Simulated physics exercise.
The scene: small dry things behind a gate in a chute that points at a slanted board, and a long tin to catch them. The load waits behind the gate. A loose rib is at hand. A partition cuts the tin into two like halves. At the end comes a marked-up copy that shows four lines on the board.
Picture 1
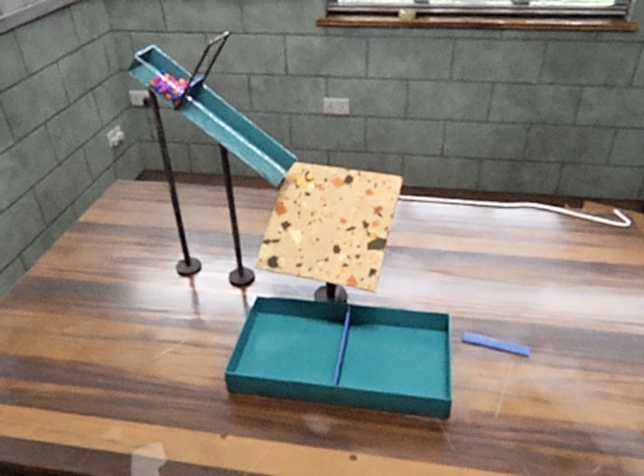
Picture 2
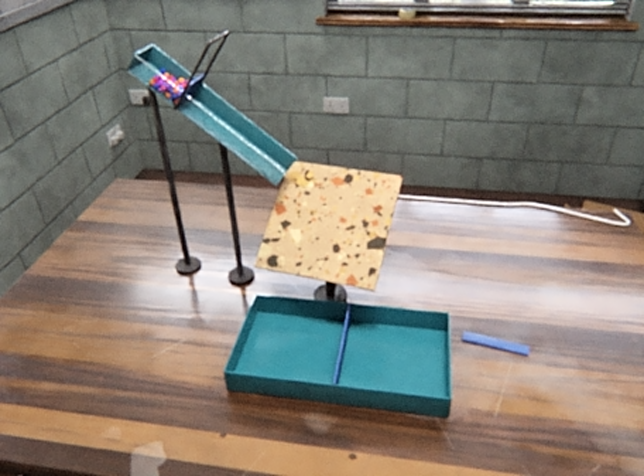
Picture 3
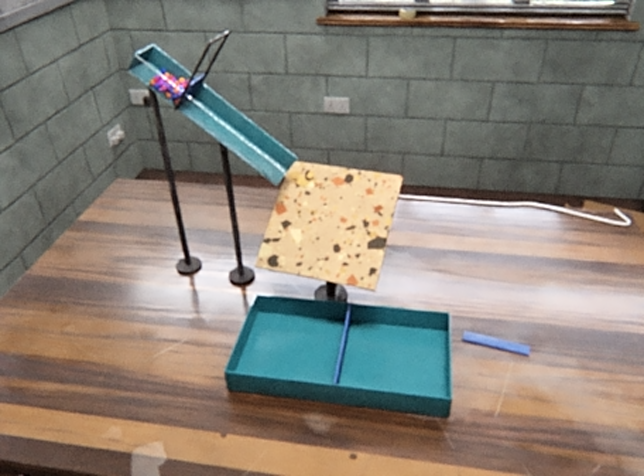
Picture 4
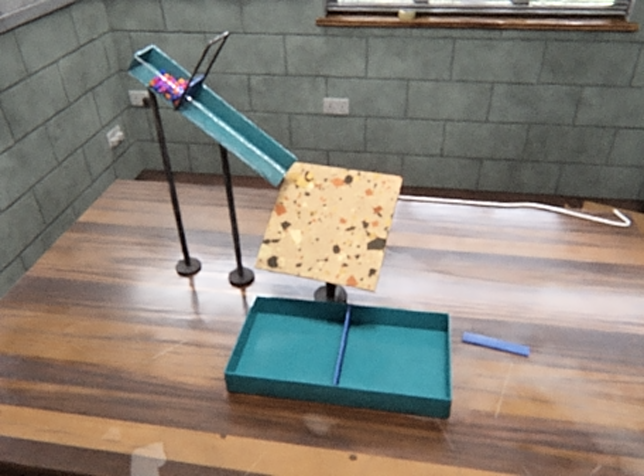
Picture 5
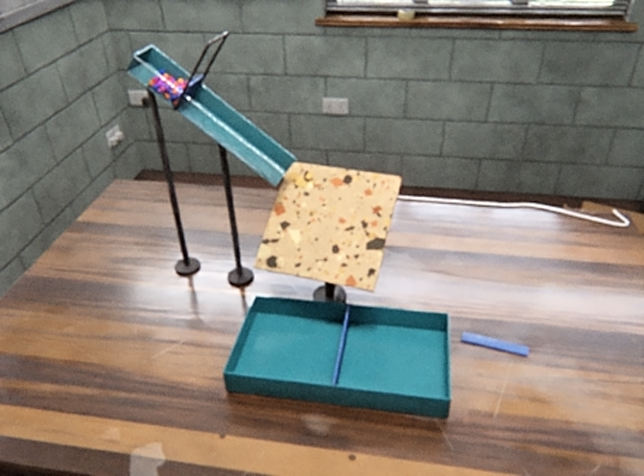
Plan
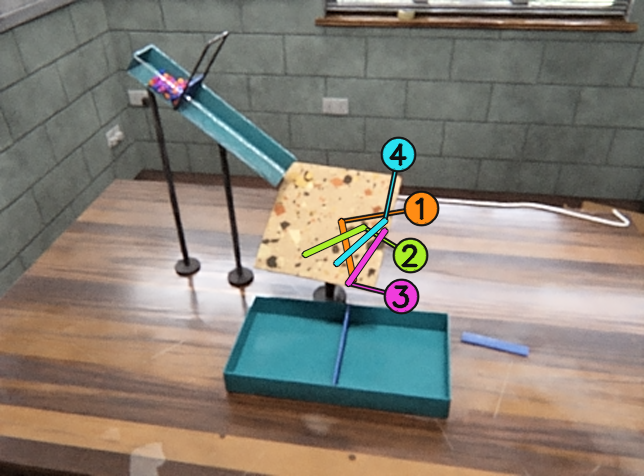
Colourful beads resting motionless behind a closed gate in a raised teal chute, above a speckled slanted board and a divided tray.
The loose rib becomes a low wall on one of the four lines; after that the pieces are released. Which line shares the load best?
Choose 1.
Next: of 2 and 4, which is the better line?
Line 2.
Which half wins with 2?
The left half.
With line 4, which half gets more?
The left half.
On the marked copy, line 1 from (341, 221) to (353, 279); line 2 from (363, 227) to (305, 254); line 3 from (384, 230) to (348, 283); line 4 from (384, 220) to (336, 263).
With 1, of what is caught, about a third in the left half, about two thirds in the right.
With 2, of what is caught, most in the left half, about a quarter in the right.
With 3, of what is caught, most in the left half, a small part in the right.
With 4, of what is caught, nearly all in the left half, a small part in the right.
